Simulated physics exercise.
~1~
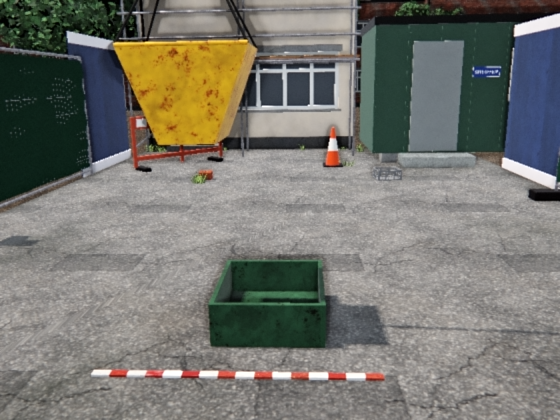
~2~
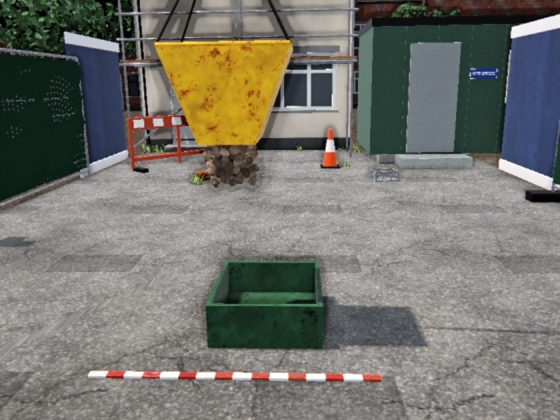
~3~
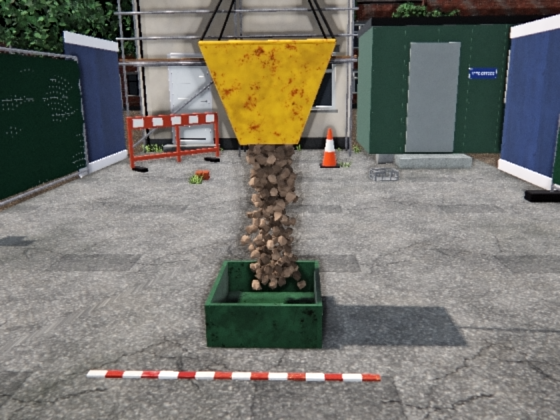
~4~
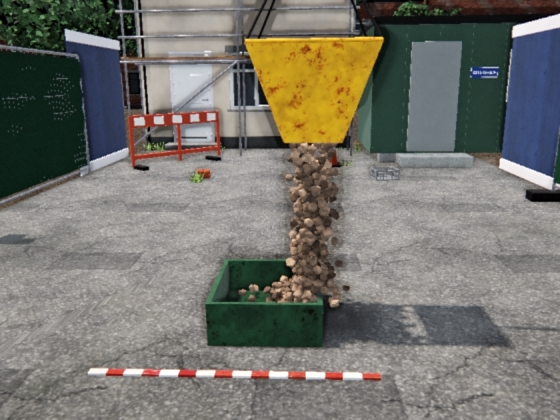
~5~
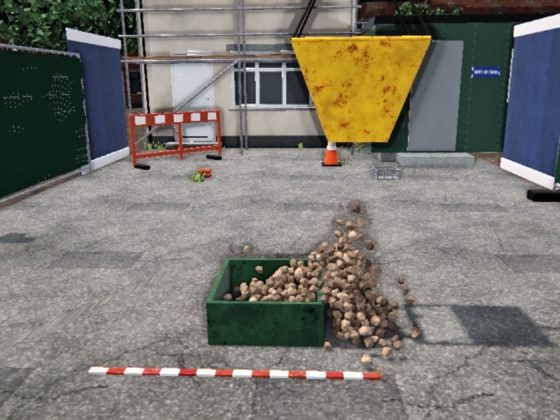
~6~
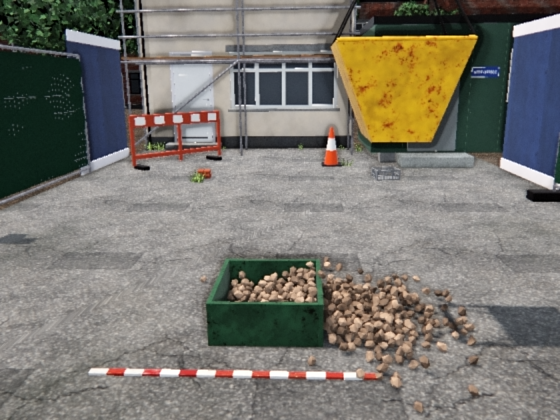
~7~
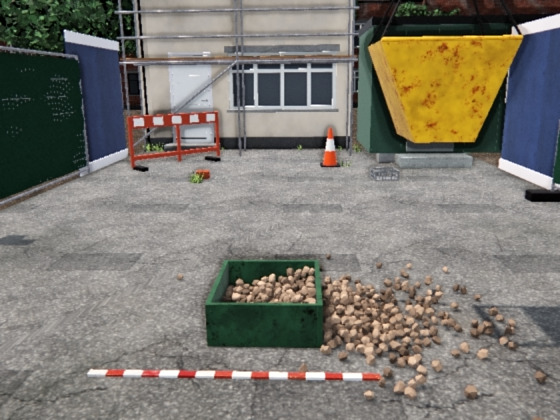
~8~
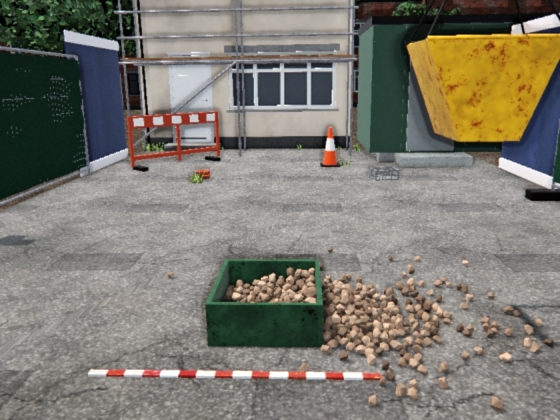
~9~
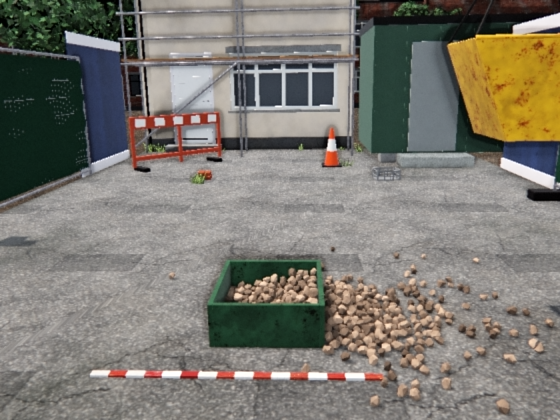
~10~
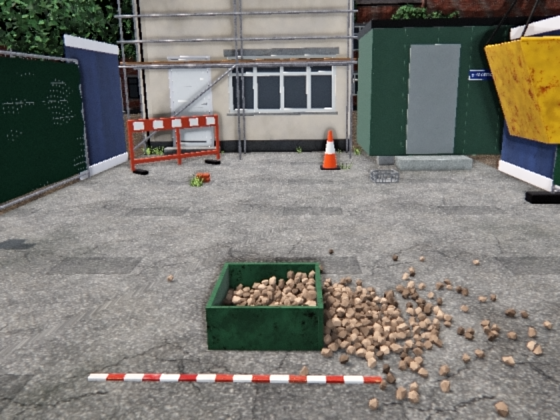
In a paved yard beside a scaffolded building, a yellow hopper slid steadily right above a green bin, pouring out brown stones as it went, until about half lay in the bin and the rest were scattered on the ground to its right.
